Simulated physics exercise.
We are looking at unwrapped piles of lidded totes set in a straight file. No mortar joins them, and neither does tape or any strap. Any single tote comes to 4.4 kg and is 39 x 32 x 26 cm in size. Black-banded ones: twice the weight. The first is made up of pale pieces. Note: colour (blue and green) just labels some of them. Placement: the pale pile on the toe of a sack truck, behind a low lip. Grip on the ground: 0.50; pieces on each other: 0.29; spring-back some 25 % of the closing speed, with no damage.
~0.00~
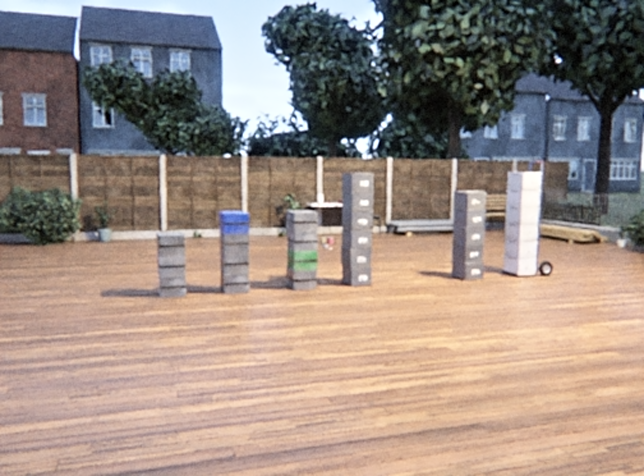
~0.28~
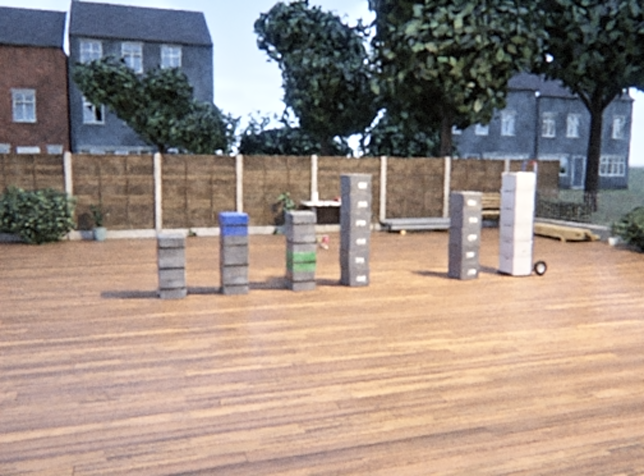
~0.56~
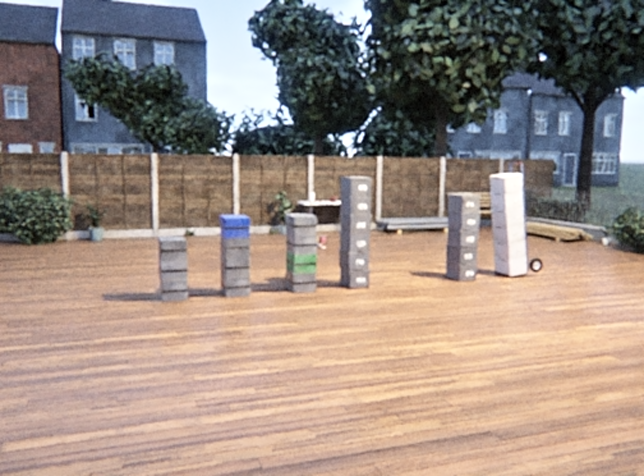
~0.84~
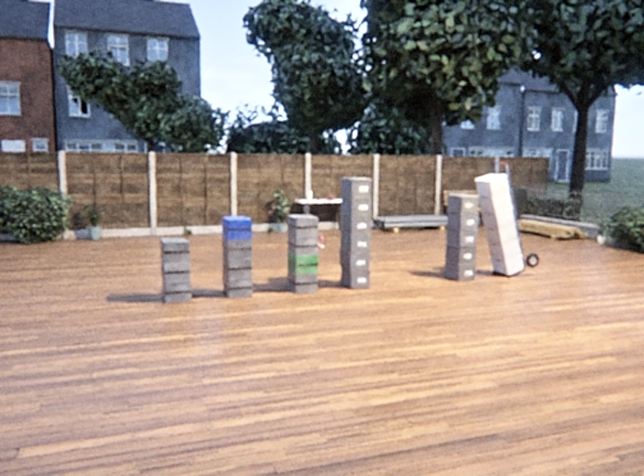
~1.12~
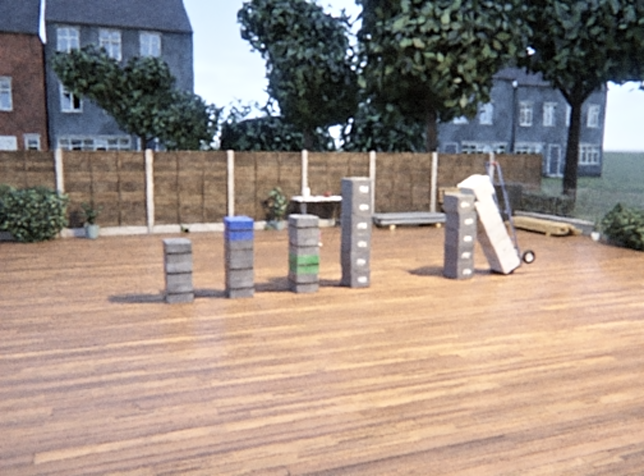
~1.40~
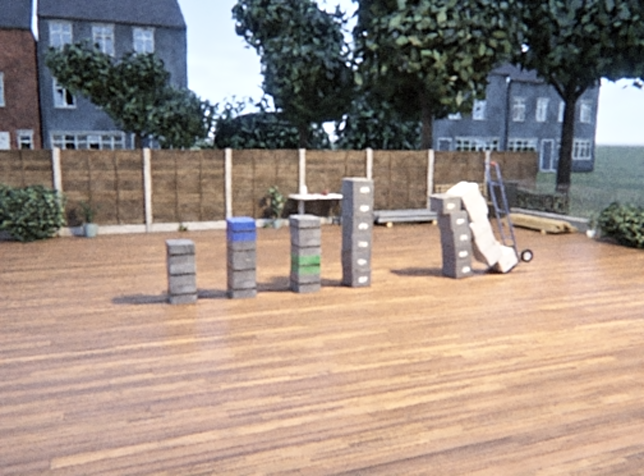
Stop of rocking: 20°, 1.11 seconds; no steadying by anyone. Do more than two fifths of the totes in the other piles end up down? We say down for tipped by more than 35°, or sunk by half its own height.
No.
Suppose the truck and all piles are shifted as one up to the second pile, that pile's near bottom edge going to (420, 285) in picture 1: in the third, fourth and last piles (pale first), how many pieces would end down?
Pile by pile, you'd see third at 5, fourth at 3 and last at 2 down.
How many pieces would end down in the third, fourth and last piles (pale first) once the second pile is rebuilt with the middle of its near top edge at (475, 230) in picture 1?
Down by pile: Third 0, fourth 0, last 0.
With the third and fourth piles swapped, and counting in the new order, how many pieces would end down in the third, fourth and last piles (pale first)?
After the swap, the third pile would have 0 down, the fourth 0 and the last 0.
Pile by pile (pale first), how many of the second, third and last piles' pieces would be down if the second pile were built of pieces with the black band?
Down per pile - second: 5, third: 0, last: 0.
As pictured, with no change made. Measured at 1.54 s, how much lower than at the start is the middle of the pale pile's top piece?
Roughly 20 cm.
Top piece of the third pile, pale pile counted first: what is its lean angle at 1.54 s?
Lean: Near 0° off upright.
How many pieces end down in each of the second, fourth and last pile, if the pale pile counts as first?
By pile: Second 5, fourth 0, last 0.
Around 1.54 s, 6 of the pale pile down; none of the 22 other totes down, 5 disturbed.
Around 1.72 s, 6 of the pale pile down; 1 of the 22 other totes down.
Around 1.94 s, 6 of the pale pile down; 5 of the 22 other totes down.
Finally (3.3 s), 6 of the pale pile down; 5 of the 22 other totes down; blue tote unmoved; green tote unmoved. That is 23 per cent. Seen by the last camera, middles, blue tote near (241, 229), green tote near (305, 263).
